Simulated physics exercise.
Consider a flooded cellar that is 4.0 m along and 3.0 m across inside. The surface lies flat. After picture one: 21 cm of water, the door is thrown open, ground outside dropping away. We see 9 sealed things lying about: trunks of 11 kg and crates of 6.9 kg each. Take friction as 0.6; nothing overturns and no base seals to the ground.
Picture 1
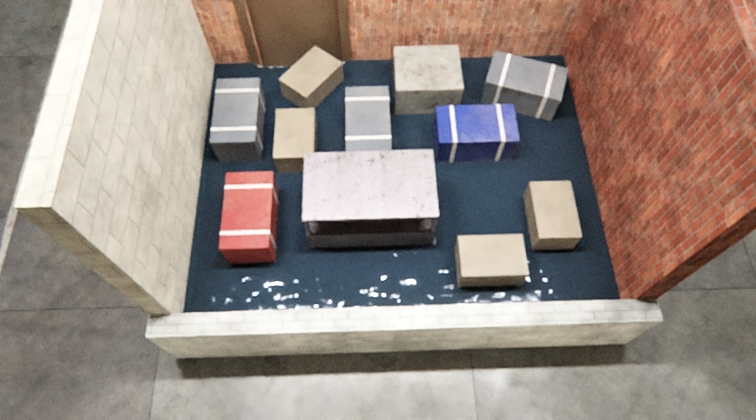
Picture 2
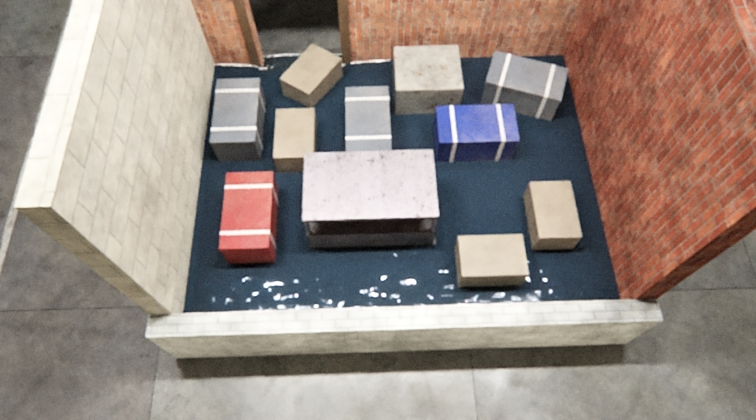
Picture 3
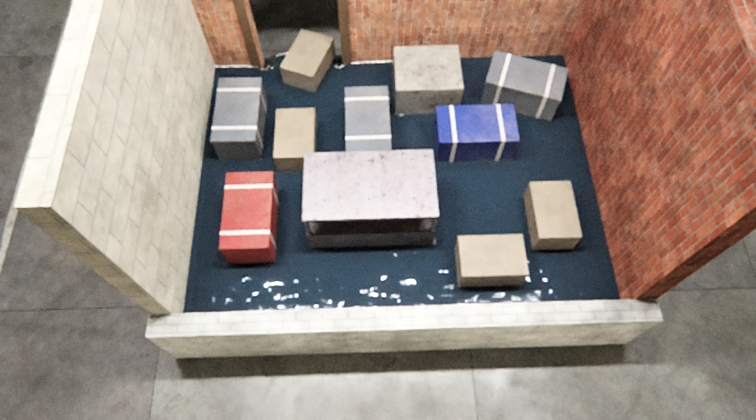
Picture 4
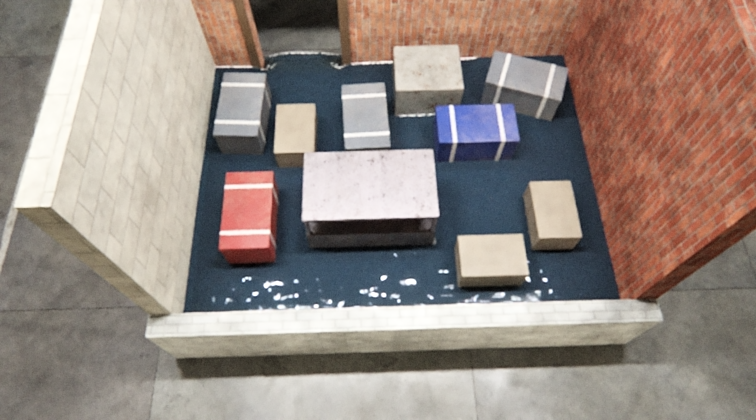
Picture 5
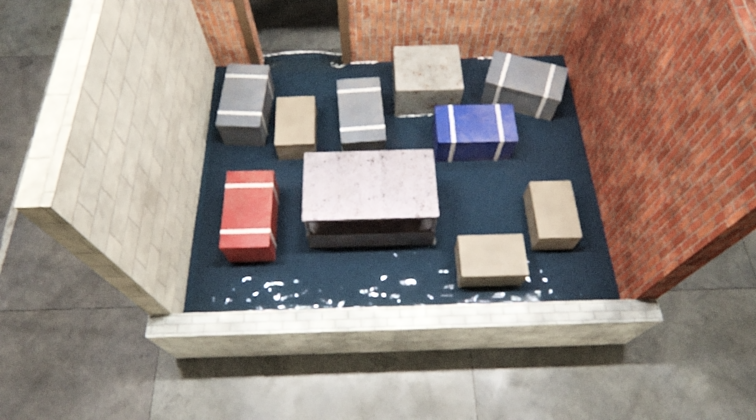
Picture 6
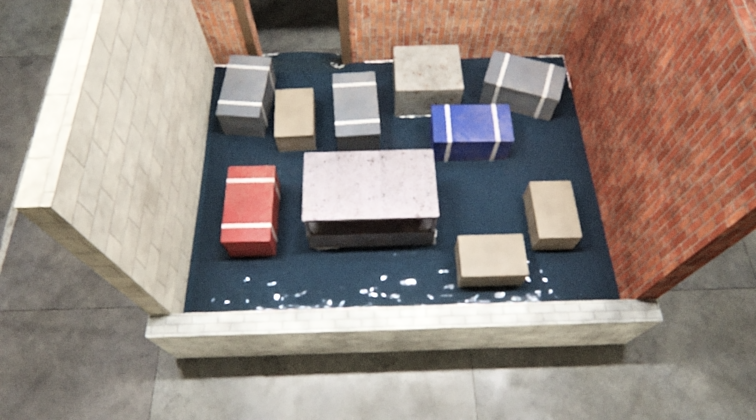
In a flooded cellar, the door opens, a tan crate floats out, and others drift slightly.
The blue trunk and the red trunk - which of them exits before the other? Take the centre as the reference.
I would say the blue one.
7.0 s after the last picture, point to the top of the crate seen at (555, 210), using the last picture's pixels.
About (527, 189).
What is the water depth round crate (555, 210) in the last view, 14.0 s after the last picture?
Roughly 11 cm.
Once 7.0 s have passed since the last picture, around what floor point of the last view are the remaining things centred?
Centred roughly on (377, 148).
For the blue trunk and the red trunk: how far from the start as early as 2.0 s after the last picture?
Close to 60 cm for the first and 60 cm for the second.
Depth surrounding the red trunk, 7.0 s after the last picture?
About 14 cm.
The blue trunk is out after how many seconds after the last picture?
12.0 s or so.
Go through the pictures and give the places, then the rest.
The first picture shows the blue trunk at (477, 123) floats; the red trunk at (247, 209), afloat; 21 cm deep round most things; 0 of 9 have shifted.
The second picture shows the blue trunk at (477, 123) floats; the red trunk at (247, 209) floats; 21 cm deep round most things; 1 of 9 have shifted.
The third picture shows the blue trunk at (477, 123), afloat; the red trunk at (247, 209) floats; 21 cm deep round most things; 1 of 9 have shifted.
The fourth picture shows the blue trunk at (477, 123), afloat; the red trunk at (247, 209), afloat; 21 cm deep round most things; 4 of 9 have shifted.
The fifth picture shows the blue trunk at (476, 123) floats; the red trunk at (247, 208), afloat; about 2140 L in view; 4 of 9 have shifted.
The sixth picture shows the blue trunk at (472, 123) floats, 5 cm from its start; the red trunk at (249, 203) floats, 8 cm from its start; about 2100 L in view; 5 of 9 have shifted.
Then, 2.0 s after the last picture the blue trunk is near (415, 115), 0.6 m from its start, afloat; the red trunk is near (247, 159), 0.6 m from its start, afloat; 1 of 9 are out; 8 afloat.
Then, 7.0 s after the last picture the blue trunk is near (353, 97), 1.3 m from its start, afloat; the red trunk is near (238, 134), 0.9 m from its start, afloat; 2 of 9 are out; 7 afloat.
Then, 14.0 s after the last picture the blue trunk has gone out (12.1 s after the last picture); the red trunk is near (245, 137), 0.9 m from its start, afloat; 4 of 9 are out; 5 afloat.
Then, 18.0 s after the last picture the blue trunk has gone out (12.1 s after the last picture); the red trunk is near (261, 145), 0.8 m from its start, afloat; 5 of 9 are out; 4 afloat.
